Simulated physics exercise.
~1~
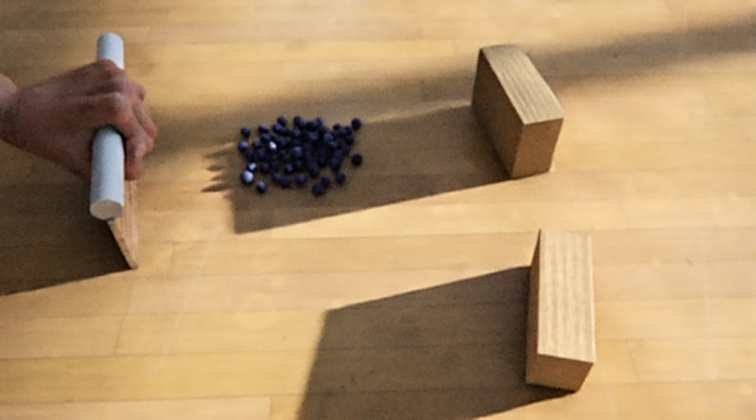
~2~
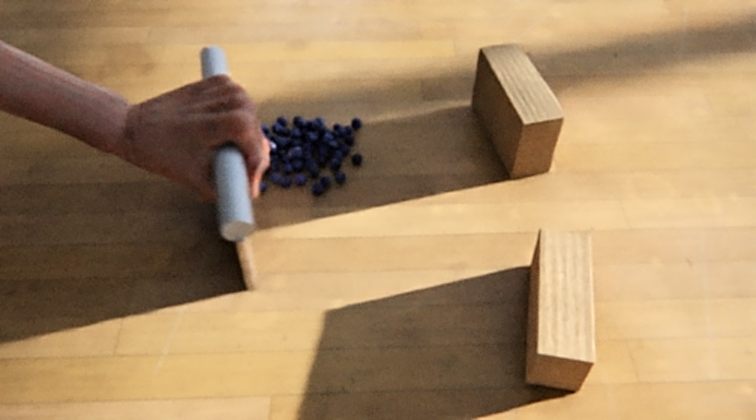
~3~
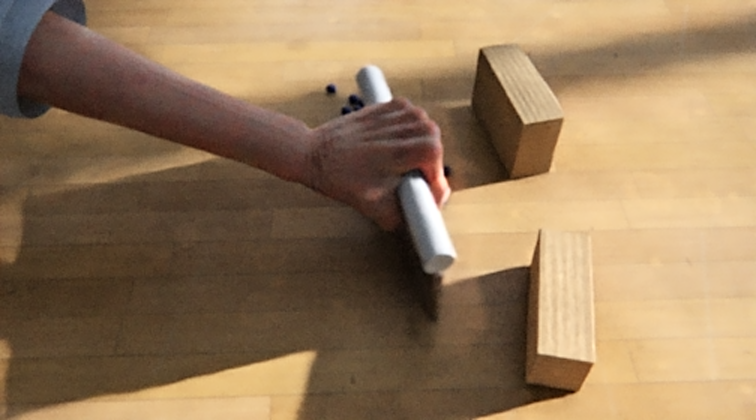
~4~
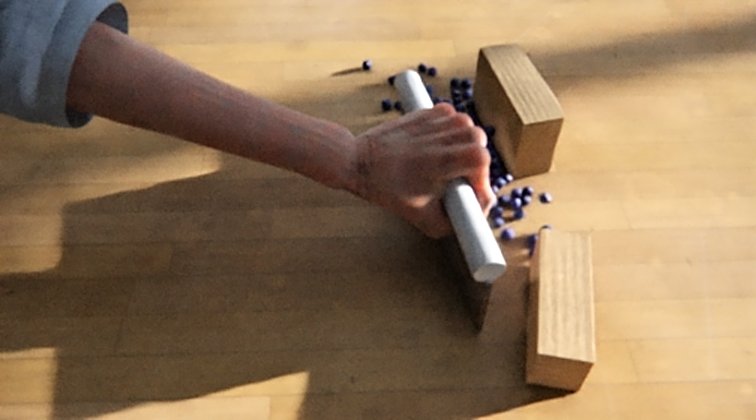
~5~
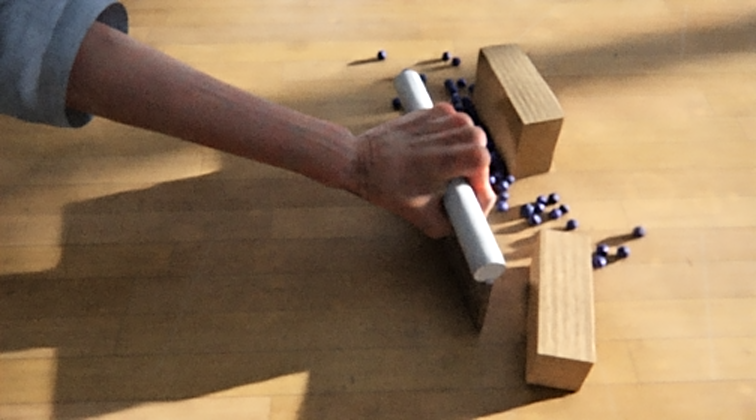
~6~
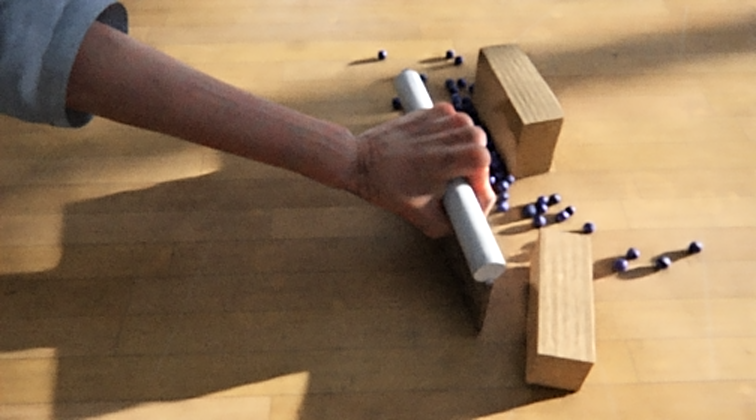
Hand-held scraper sweeping dark blueberries rightwards against two wooden blocks and stopping, most held before them, some rolling through the gap.
